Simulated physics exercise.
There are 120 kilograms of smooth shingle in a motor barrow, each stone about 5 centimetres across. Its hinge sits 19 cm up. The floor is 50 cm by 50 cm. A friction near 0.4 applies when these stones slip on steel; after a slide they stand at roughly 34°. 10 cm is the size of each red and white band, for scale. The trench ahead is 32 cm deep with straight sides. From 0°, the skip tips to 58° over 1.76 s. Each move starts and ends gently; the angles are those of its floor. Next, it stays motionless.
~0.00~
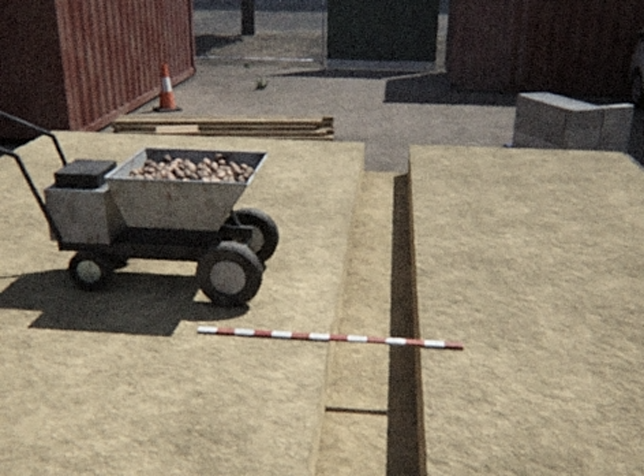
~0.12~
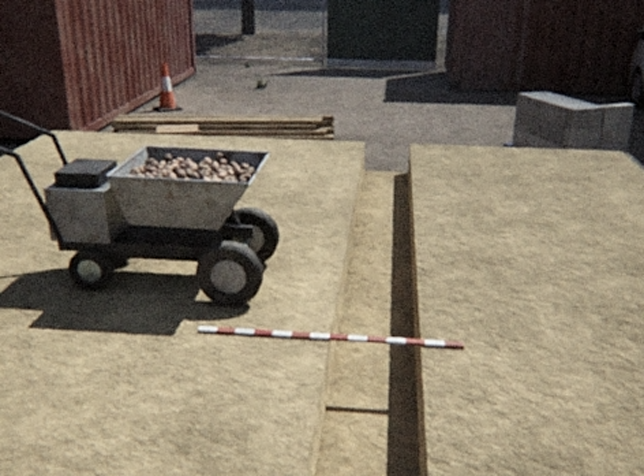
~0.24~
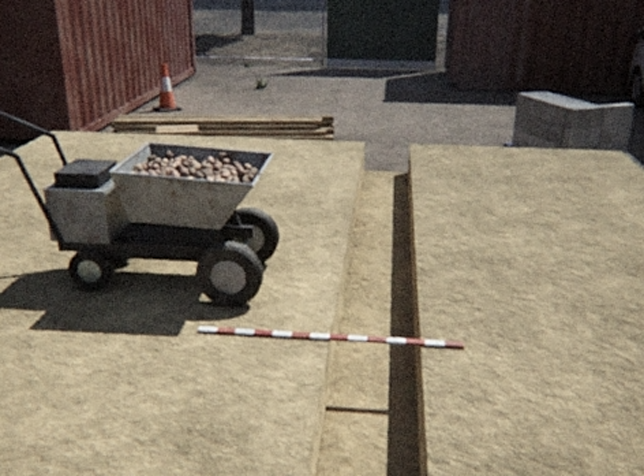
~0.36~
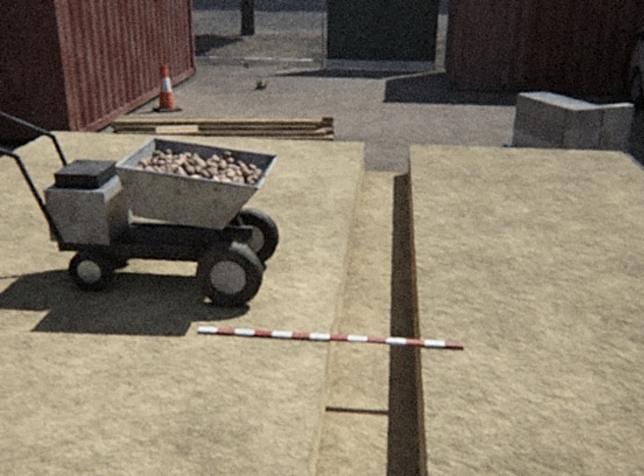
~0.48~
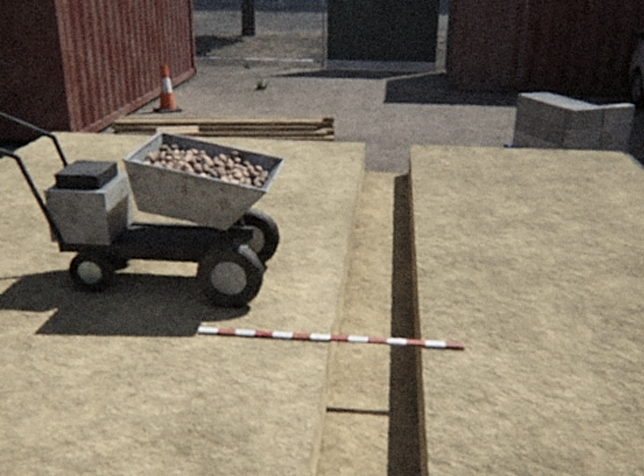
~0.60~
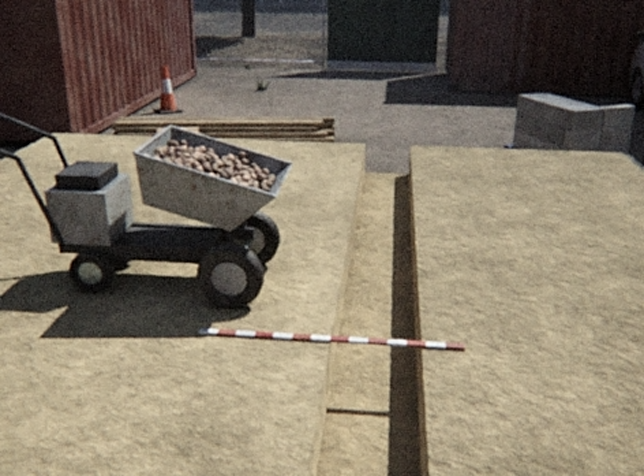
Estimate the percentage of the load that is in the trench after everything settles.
Roughly 66 per cent of the load.
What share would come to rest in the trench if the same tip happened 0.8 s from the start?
With that timing, about 65 per cent.
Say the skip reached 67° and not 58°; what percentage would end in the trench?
In that case around 100 percent.
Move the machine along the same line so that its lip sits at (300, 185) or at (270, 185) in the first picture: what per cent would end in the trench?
From the first spot near 50, from the second near 65 per cent.
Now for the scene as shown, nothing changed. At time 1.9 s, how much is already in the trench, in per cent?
Close to 20 per cent has got there by then.
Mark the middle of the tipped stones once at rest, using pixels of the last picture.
In the last view, about (373, 331).
After 1.3 s the floor is at 49°; 100 % in the skip; the foremost stones are at (318, 217).
After 1.9 s the floor is at 58°; 76 % in the skip, 2 % short of the trench, 22 % in the trench; the foremost stones are at (396, 342).
After 2.2 s the floor is at 58°; 57 % in the skip, 2 % short of the trench, 41 % in the trench; the foremost stones are at (413, 347).
After 4.2 s the floor is at 58°; 33 % in the skip, 1 % short of the trench, 66 % in the trench; the foremost stones are at (413, 341).
